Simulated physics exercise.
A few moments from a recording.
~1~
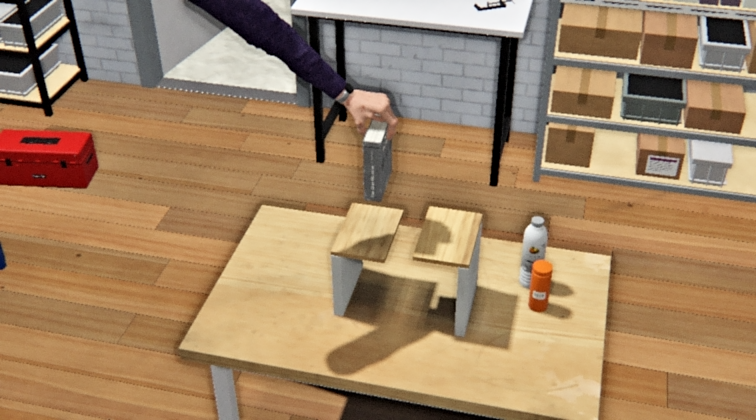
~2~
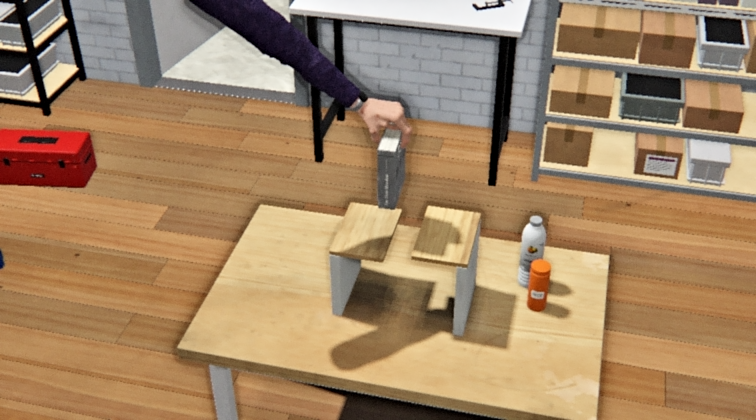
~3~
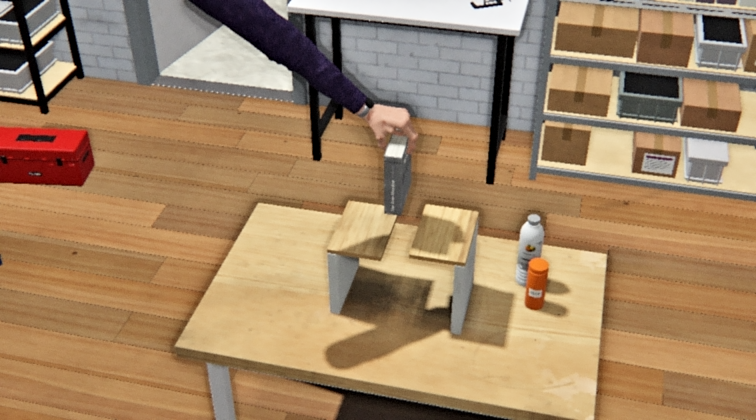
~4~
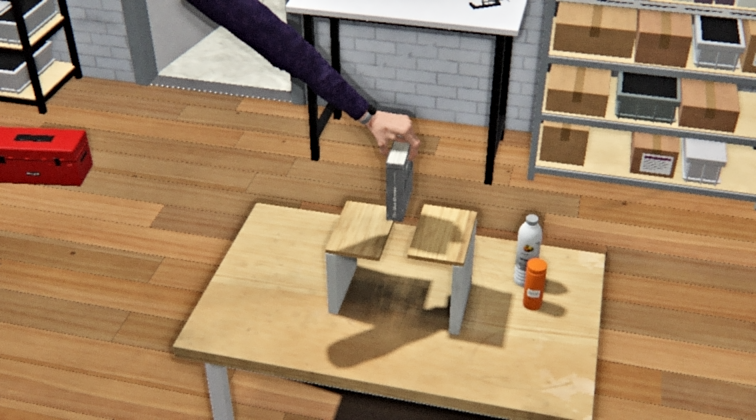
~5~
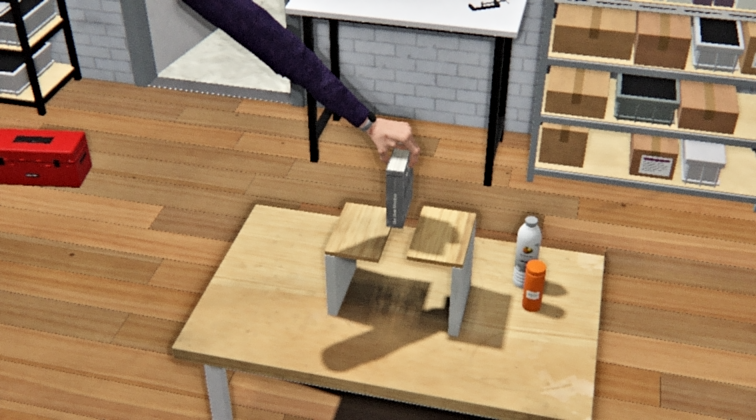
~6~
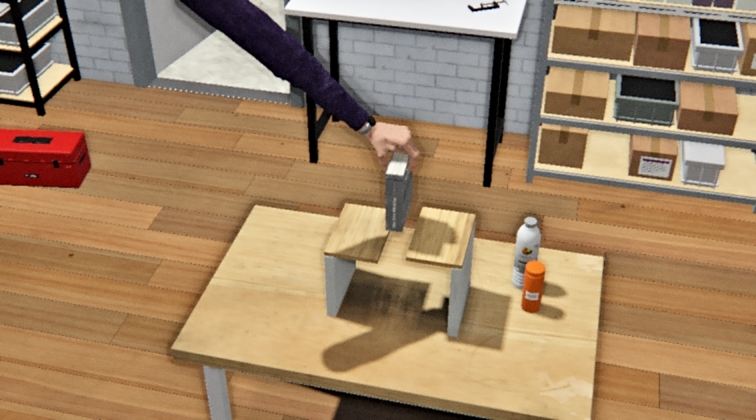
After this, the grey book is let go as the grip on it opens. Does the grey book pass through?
Well, it makes it down to the table in the end.
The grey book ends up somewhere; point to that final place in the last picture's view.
Pretty much around (398, 276), I'd say.
Then, 0.20 s past the last view, grey book displaced a little near (399, 202).
Then, 0.30 s past the last view, grey book displaced about its own width near (398, 242).
Then, 0.40 s past the last view, grey book displaced well along near (398, 271).
Then, 0.50 s past the last view, as before.
Finally, moved from the start, grey book; the other 2 still in place. Final places as the last picture's camera would see them, grey book near (398, 276). The book goes down the gap.
